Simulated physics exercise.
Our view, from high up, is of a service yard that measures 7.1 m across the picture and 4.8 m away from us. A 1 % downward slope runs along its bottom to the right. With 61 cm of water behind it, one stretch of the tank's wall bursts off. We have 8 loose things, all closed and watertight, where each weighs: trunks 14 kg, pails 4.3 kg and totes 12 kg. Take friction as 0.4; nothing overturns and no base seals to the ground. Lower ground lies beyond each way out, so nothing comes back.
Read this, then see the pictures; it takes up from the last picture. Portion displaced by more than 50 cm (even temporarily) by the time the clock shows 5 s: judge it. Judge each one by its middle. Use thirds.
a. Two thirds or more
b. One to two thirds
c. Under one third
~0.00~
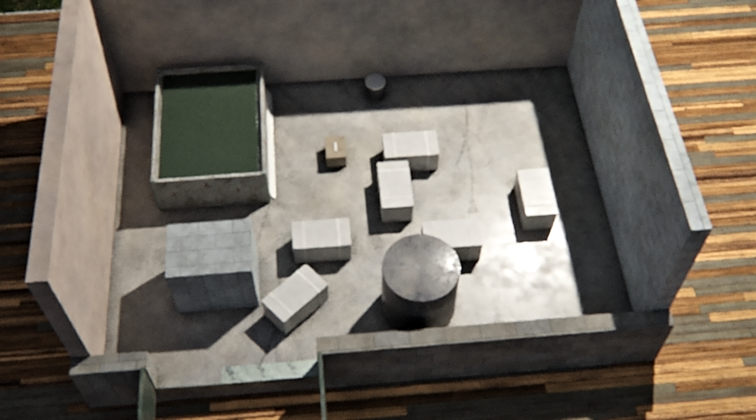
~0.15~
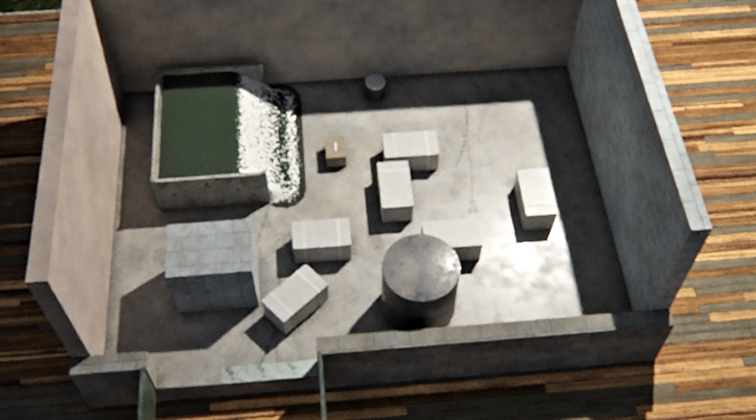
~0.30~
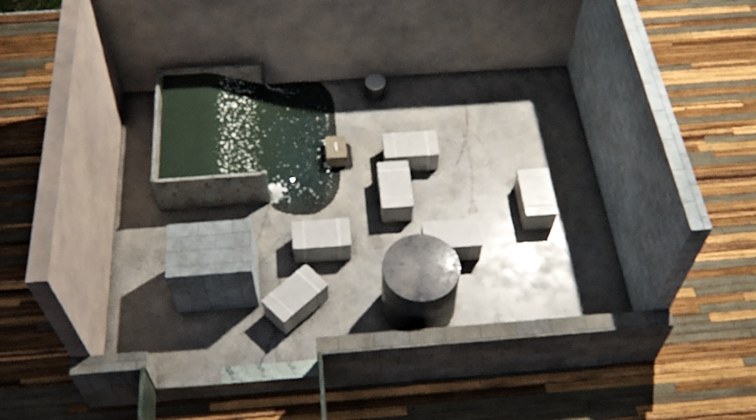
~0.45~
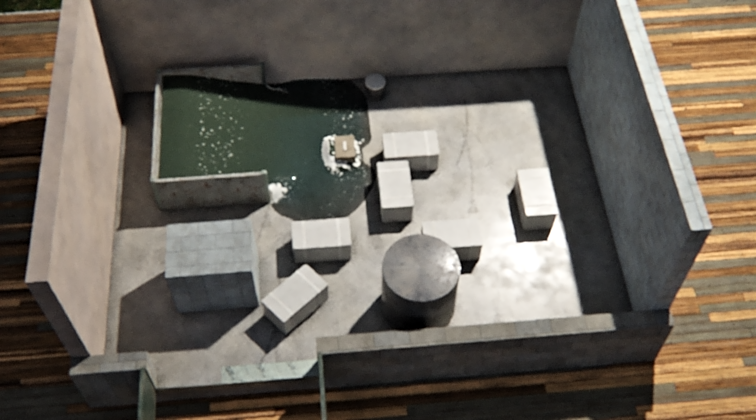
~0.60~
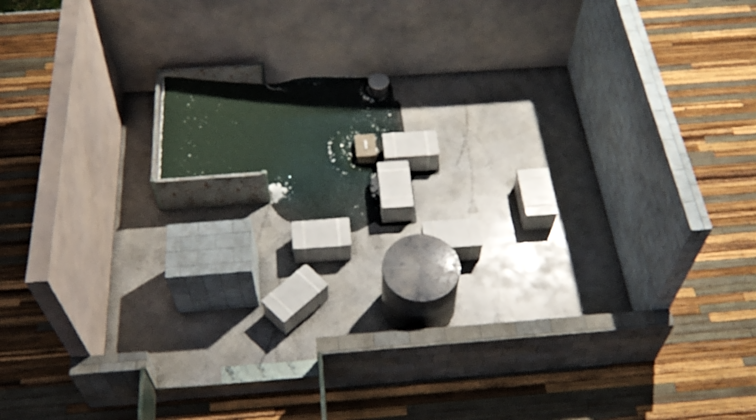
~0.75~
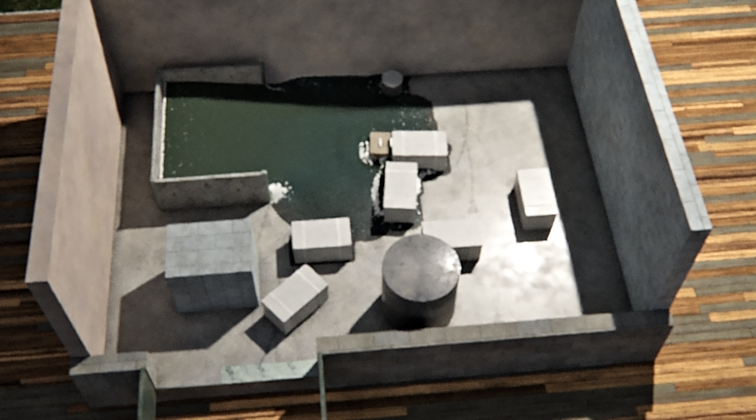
Answer: A.
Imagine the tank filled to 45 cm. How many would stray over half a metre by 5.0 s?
That would give 6.
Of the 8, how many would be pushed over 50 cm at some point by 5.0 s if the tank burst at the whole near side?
You'd get 5 in that case.
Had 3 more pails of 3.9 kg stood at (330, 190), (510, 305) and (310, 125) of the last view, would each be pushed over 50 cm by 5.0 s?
Answers in order are crosses the line, crosses the line and crosses the line.
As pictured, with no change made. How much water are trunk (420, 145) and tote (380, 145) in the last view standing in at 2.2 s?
Close to 13 and 11 centimetres.
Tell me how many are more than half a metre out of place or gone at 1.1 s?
At that time I count 4.
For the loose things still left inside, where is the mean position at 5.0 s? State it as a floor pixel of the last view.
Close to (491, 267).
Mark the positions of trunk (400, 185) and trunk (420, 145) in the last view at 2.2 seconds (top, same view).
They should sit about (554, 230) and (575, 126) in the last view.
After 1.1 s 4 of 8 are over 50 cm from their spots; 0 afloat.
After 2.2 s 6 of 8 are over 50 cm from their spots; 3 afloat.
After 3.5 s 6 of 8 are over 50 cm from their spots; 6 afloat.
After 5.0 s 6 of 8 are over 50 cm from their spots, and 6 have been at some point; 6 afloat.
